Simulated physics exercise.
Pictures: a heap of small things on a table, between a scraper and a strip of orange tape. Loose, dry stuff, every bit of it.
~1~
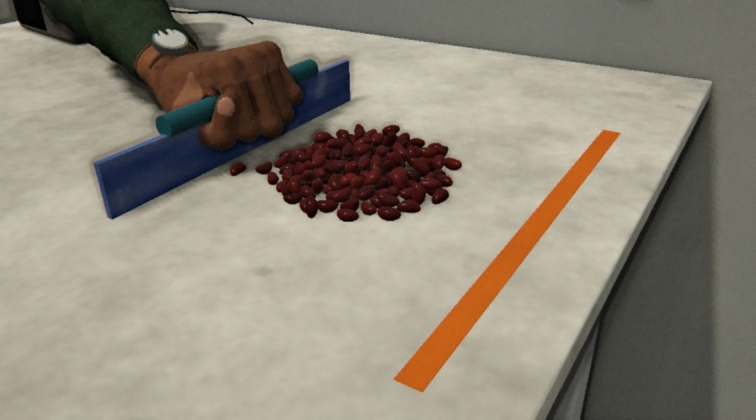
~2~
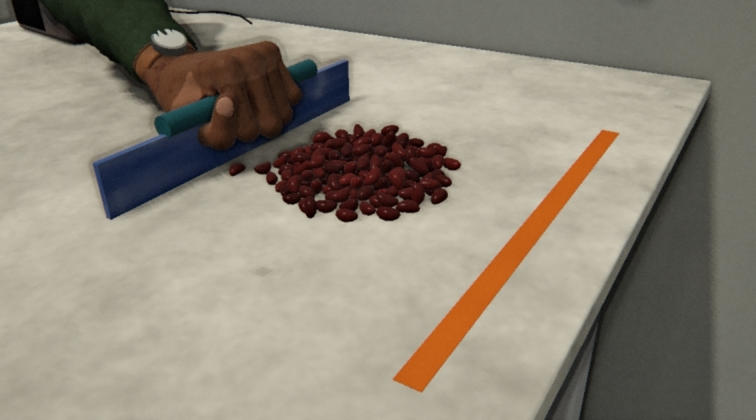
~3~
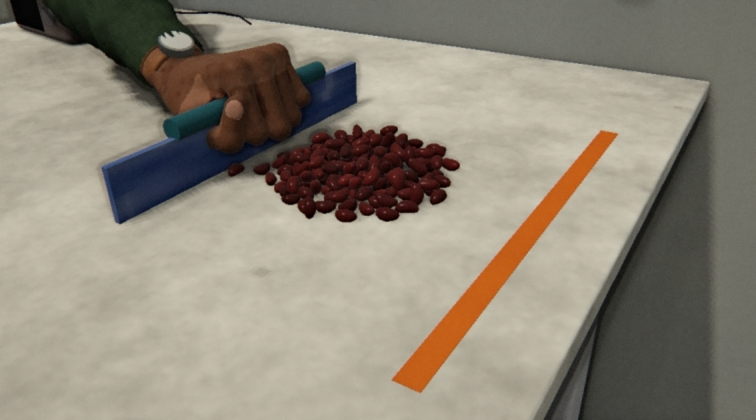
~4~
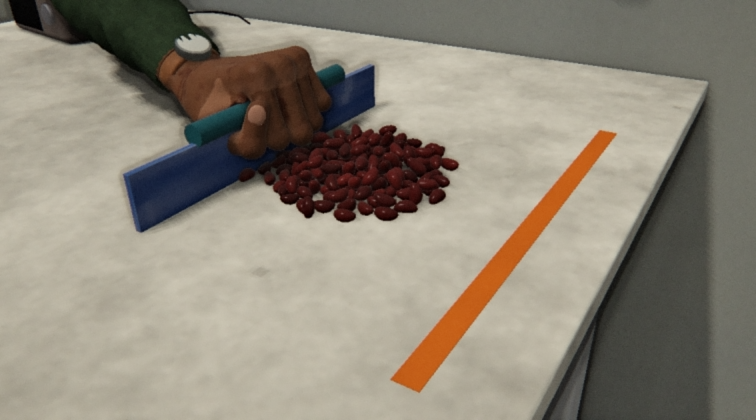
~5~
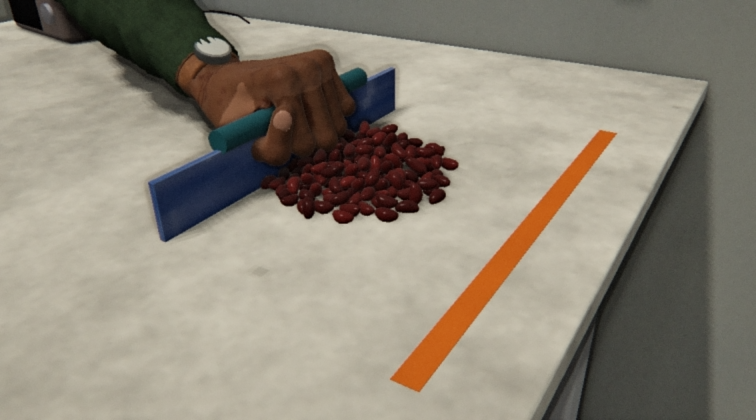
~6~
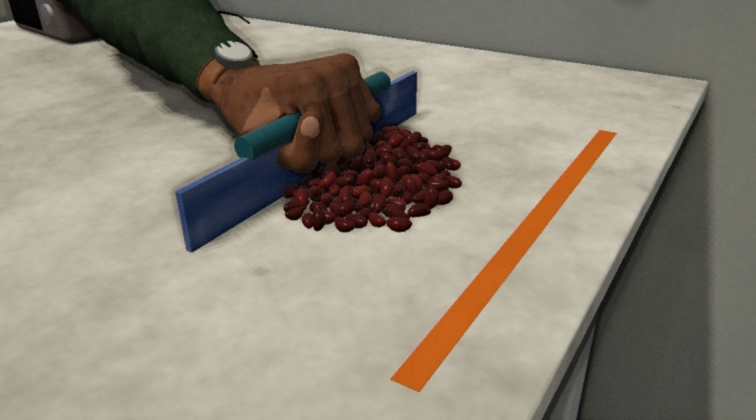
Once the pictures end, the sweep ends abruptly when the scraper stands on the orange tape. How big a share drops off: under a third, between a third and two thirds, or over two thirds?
To the floor: One to two thirds.
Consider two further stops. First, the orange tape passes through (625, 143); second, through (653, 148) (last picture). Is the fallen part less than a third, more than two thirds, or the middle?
Result 1: Above two thirds. Result 2: More than two thirds.
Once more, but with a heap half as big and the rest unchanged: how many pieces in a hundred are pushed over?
It should be about 30 percent.
Shortly afterwards, scraper still moving, near (432, 142); heap all on the table, its front near (563, 238).
Next, scraper stopped at the orange tape; heap near a third over the edge.
Some moments later, scraper stopped at the orange tape; heap near half over the edge.
In the end, scraper stopped at the orange tape; heap near half over the edge.
